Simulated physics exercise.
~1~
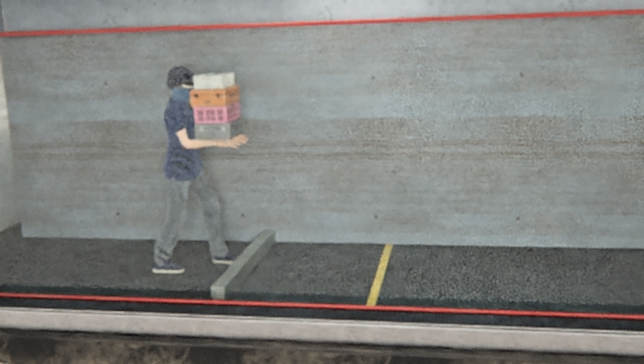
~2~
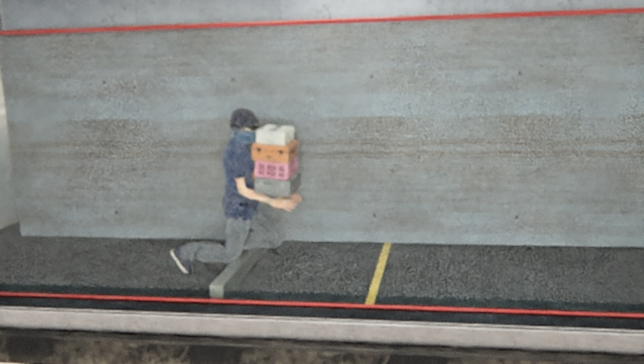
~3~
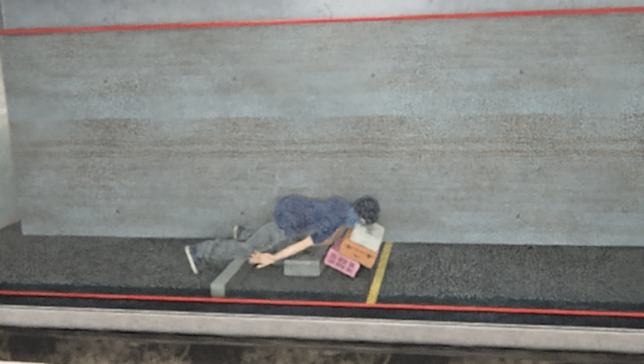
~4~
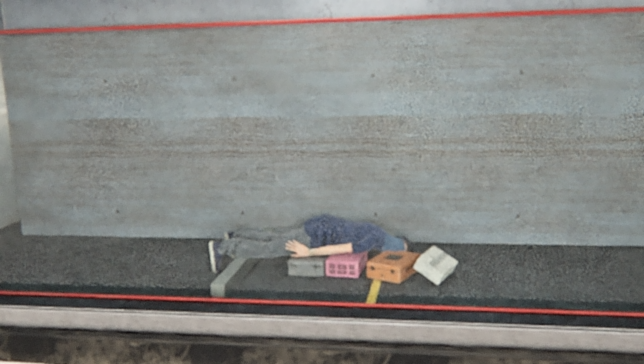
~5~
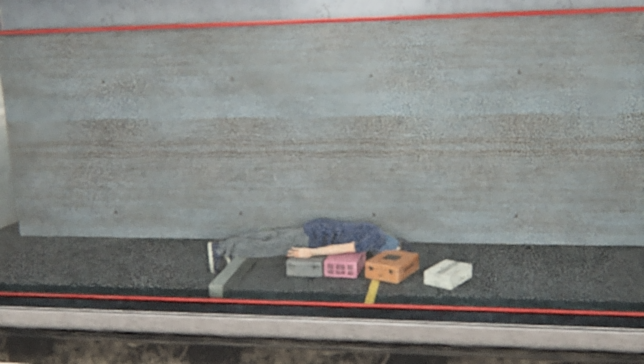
A courier carrying stacked boxes trips over a rail and falls flat, scattering them rightward.
